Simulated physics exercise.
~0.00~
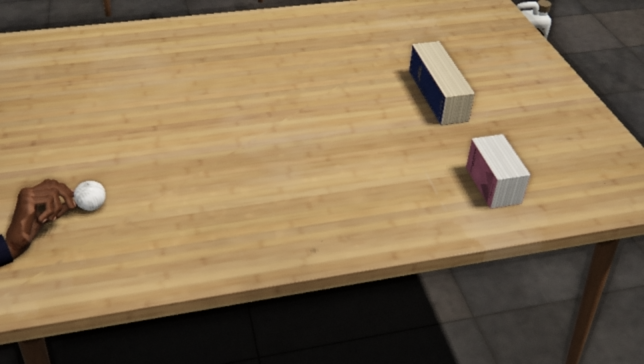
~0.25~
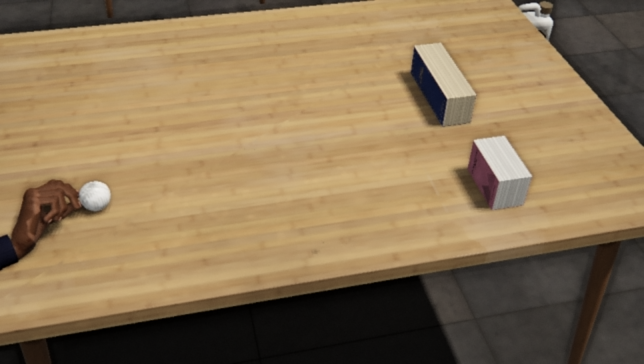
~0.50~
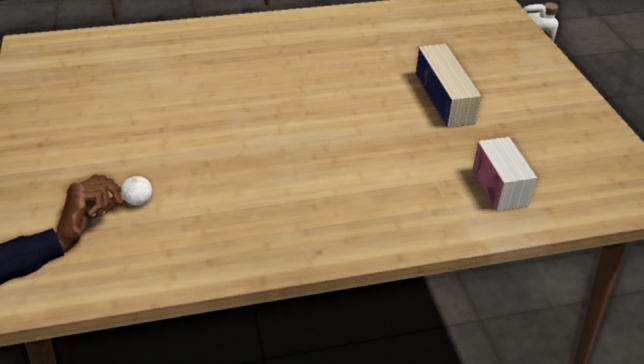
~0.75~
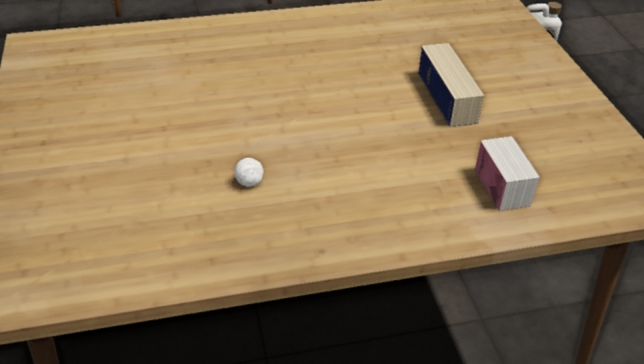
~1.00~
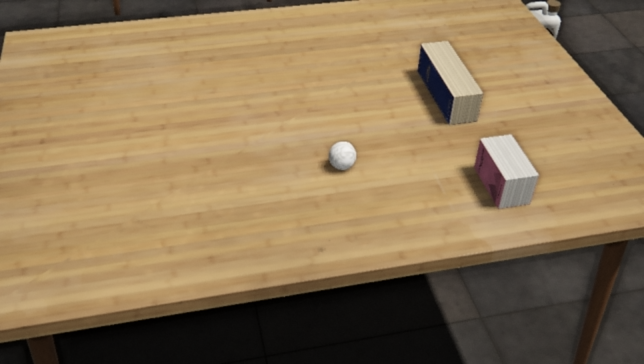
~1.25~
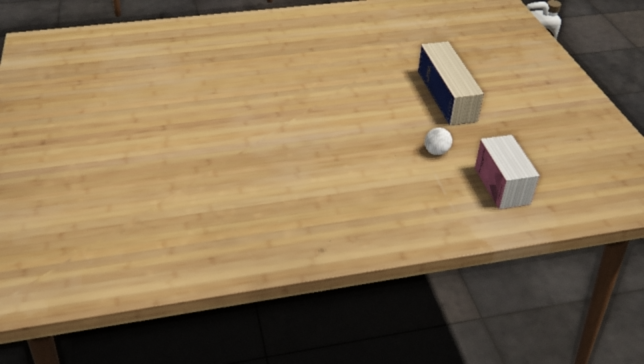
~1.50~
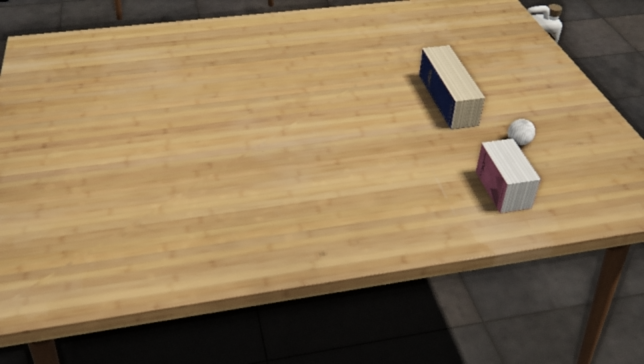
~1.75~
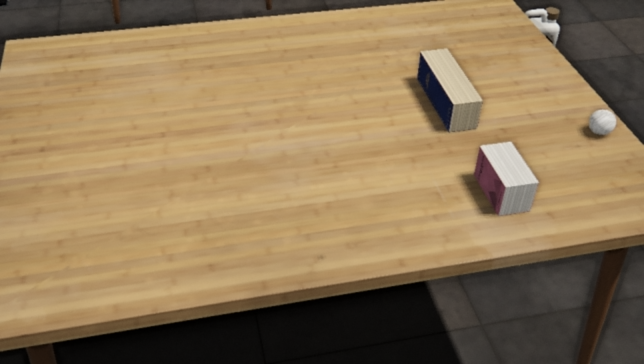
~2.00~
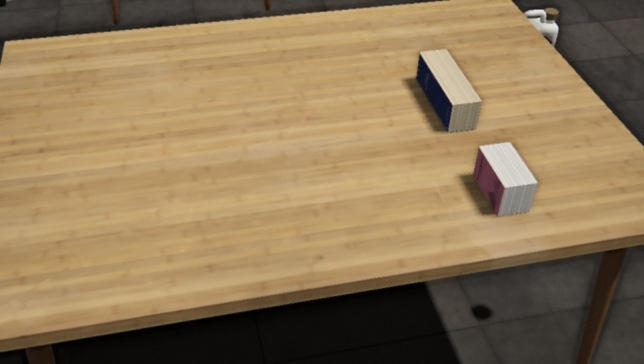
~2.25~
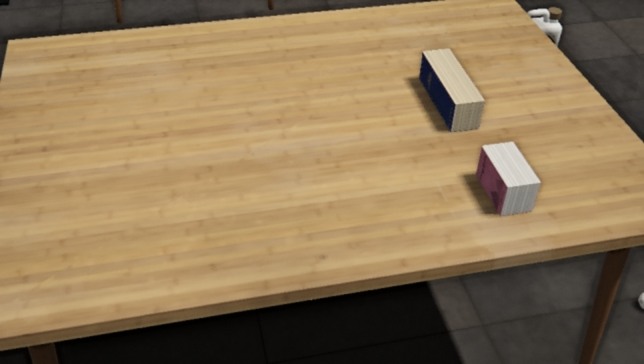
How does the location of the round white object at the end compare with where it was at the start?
At the start it is on the left part of the tabletop, next to the hand. At the end it is off the table, lower down and only partly visible at the far right edge of the view.
The footage shows a hand at the left of a wooden table releasing a small round white object, which rolls right, passes through the gap between a blue book and a pink book, leaves the table's right side, and ends partly visible below tabletop level at the far right.
